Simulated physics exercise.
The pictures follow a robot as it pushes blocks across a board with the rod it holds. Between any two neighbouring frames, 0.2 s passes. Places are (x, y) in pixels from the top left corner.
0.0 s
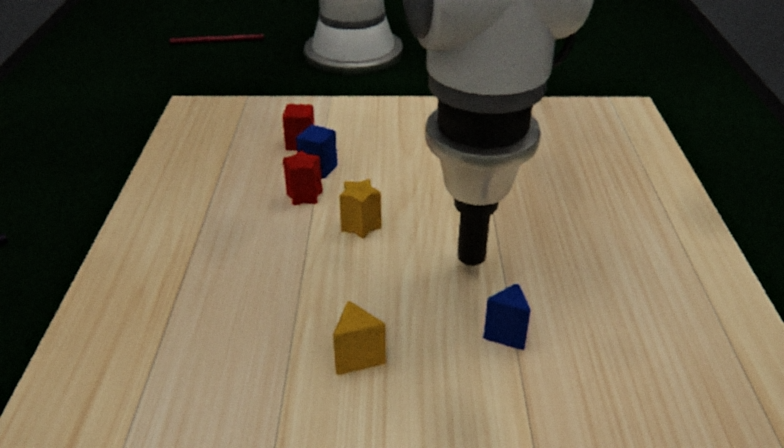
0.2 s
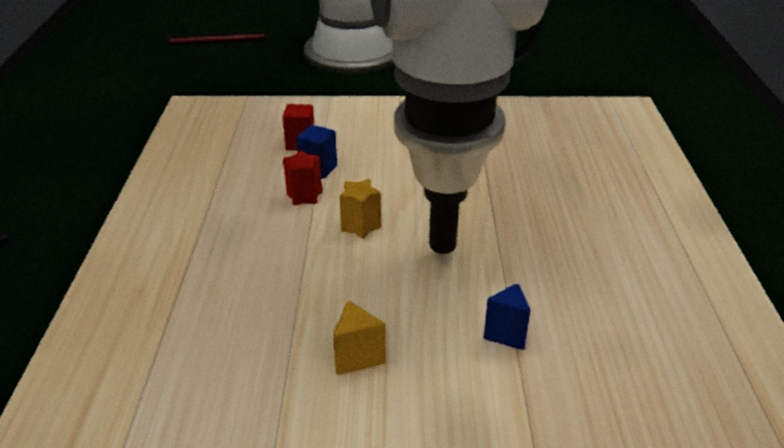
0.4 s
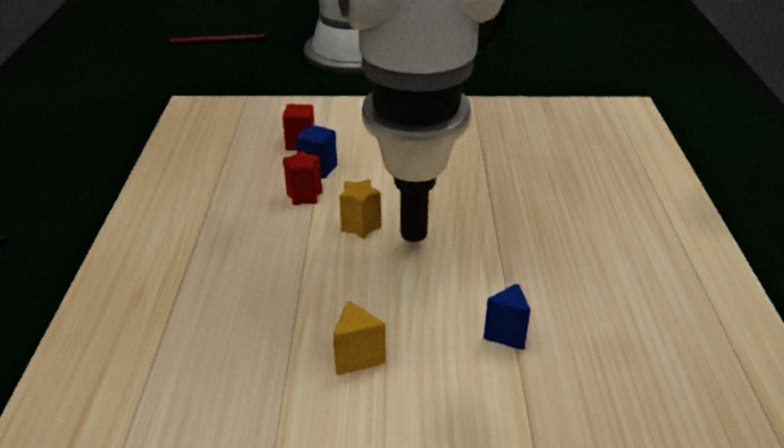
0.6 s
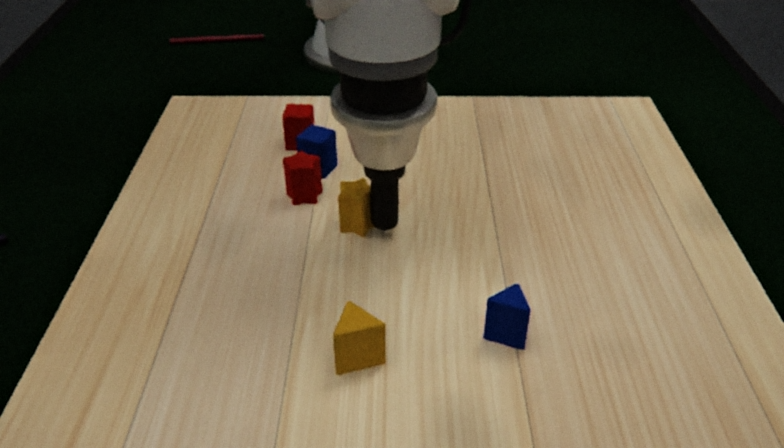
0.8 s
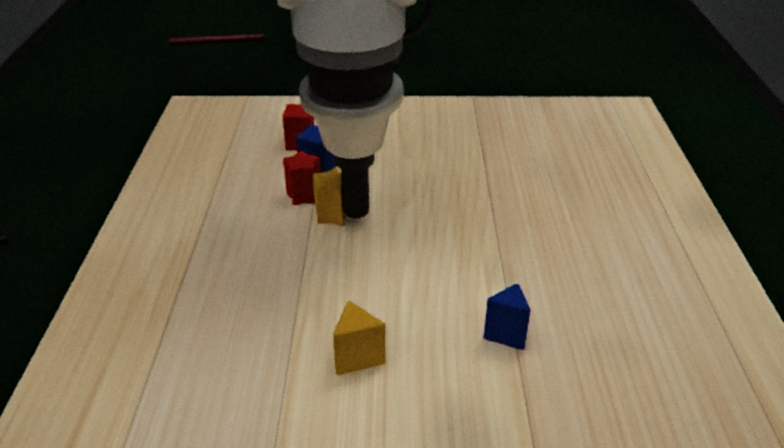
At first, a robot arm holds its black rod above a wooden board, between a yellow star-shaped block and a blue triangular one. The rod moves left and slightly away from the viewer until it meets the yellow star, then pushes it left, close beside the red star-shaped block.
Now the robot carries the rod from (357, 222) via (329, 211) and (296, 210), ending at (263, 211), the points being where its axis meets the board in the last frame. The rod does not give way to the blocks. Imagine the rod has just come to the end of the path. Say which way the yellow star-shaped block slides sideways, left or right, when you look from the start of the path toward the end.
With start-to-end as forward, it shifts right.
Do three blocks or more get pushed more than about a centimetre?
No, I don't think so.
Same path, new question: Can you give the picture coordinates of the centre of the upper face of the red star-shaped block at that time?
For the centre of its top, I'd go with (274, 147).
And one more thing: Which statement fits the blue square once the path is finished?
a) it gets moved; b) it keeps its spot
My pick is b.
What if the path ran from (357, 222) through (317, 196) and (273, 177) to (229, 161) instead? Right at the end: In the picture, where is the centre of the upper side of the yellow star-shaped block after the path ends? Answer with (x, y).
Most likely (282, 167).
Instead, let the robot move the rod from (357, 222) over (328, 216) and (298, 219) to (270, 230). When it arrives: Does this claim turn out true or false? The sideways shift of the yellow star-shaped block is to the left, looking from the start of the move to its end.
False
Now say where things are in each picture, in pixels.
The first picture shows lower end of the rod (471, 258), tops of blocks, red star-shaped block (301, 160), blue square (316, 133), yellow star-shaped block (359, 189).
The second picture shows rod (443, 247), blocks as before.
The third picture shows rod (414, 235), blocks as before.
The fourth picture shows rod (385, 224), yellow star-shaped block (357, 188).
The fifth picture shows rod (357, 212), red star-shaped block (301, 160), blue square (316, 133), yellow star-shaped block (331, 178).
On the path given first. Halfway along, rod (311, 200); red star-shaped block (283, 150), turned 50° clockwise; yellow star-shaped block (284, 168).
At the end, rod (261, 202); red star-shaped block (274, 147), turned 95° clockwise; blue square not moved; yellow star-shaped block (248, 162), turned 35° clockwise.
